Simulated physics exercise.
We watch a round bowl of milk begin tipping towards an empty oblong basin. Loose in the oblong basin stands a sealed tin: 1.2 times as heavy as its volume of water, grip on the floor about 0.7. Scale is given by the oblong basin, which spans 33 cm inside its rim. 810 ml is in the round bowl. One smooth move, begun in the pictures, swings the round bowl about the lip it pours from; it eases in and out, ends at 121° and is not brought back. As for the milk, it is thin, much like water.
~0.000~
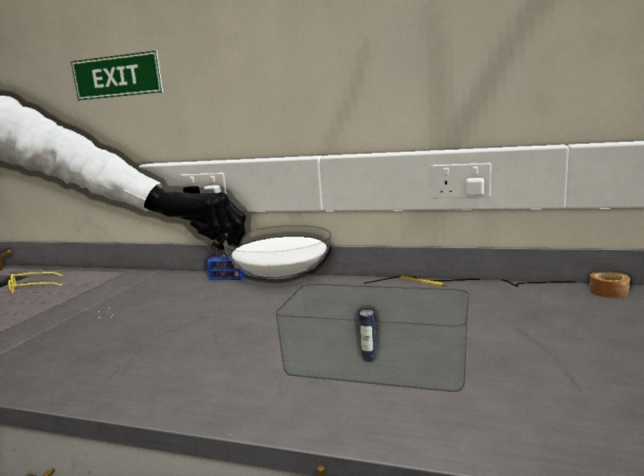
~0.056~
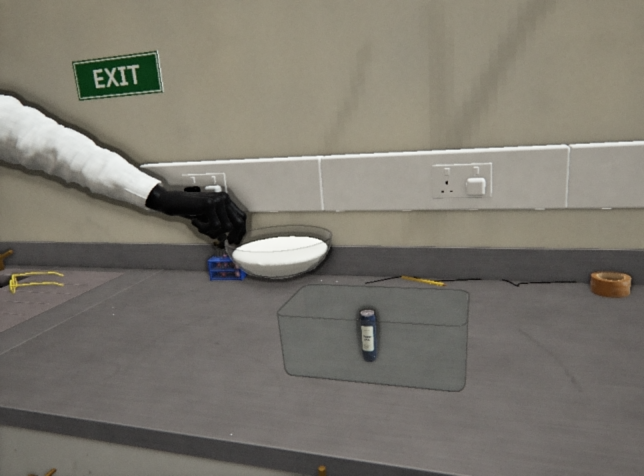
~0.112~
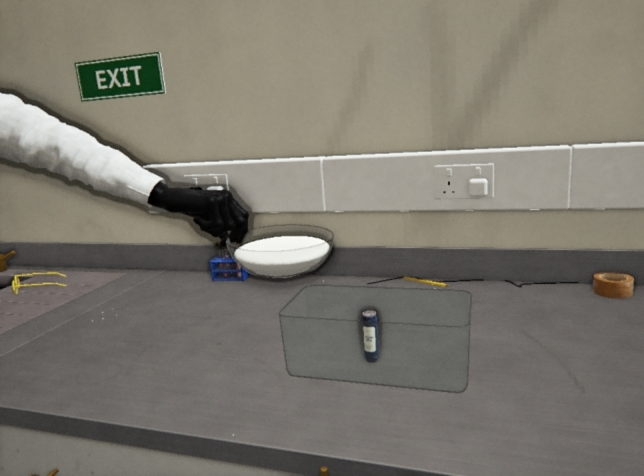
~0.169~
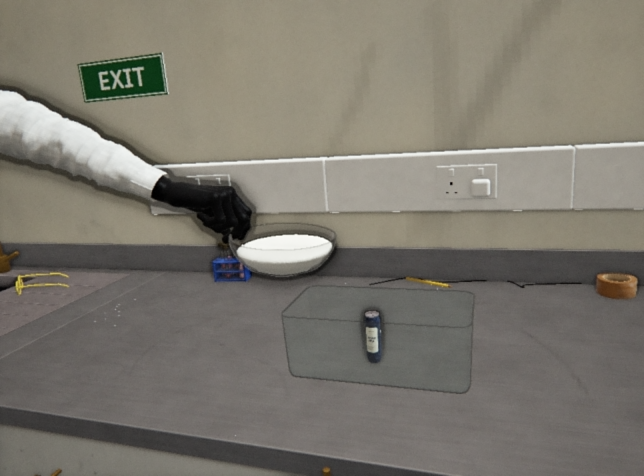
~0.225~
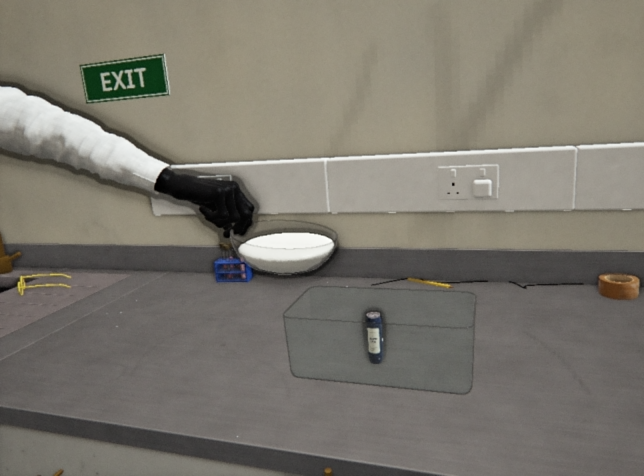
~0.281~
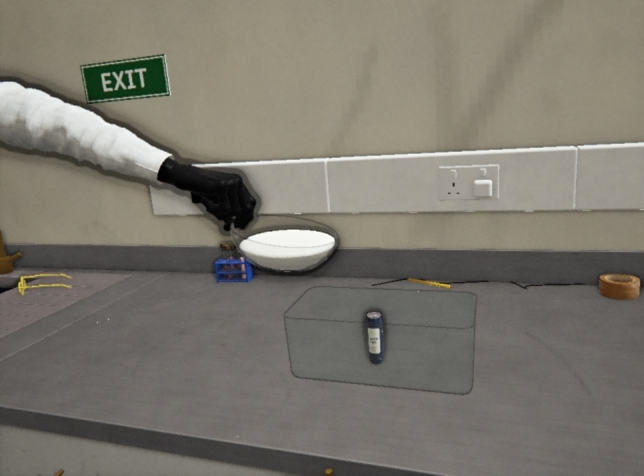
A round bowl of milk, held at its left side by a black-gloved hand, stays level at first, then tilts slightly to the right as the hand rises a little, behind a clear oblong basin and a small dark tin.
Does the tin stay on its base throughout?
Looks to me like it holds out.
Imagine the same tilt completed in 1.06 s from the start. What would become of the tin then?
Then it topples.
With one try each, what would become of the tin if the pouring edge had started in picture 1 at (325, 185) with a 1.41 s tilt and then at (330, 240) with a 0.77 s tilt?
In the first try it remains standing; in the second it comes down.
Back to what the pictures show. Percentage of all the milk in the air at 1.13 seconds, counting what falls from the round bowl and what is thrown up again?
Close to 2 %.
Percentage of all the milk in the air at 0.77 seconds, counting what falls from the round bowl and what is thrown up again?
46 %.
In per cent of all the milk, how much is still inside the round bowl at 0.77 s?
Close to 30 in a hundred.
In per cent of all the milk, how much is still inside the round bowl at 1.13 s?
Near 0 percent, more or less.
After 0.77 s the tilt is 69° and 31 per cent is still to pour; the tin stands where it began.
After 1.13 s the tilt is 109° and 0 per cent is still to pour; the tin stands where it began.
After 1.50 s the tilt is 121° and 0 per cent is still to pour; the tin stands where it began.
After 1.91 s the tilt is 121° and 0 per cent is still to pour; the tin stands where it began.
In the end the tin stands where it began.
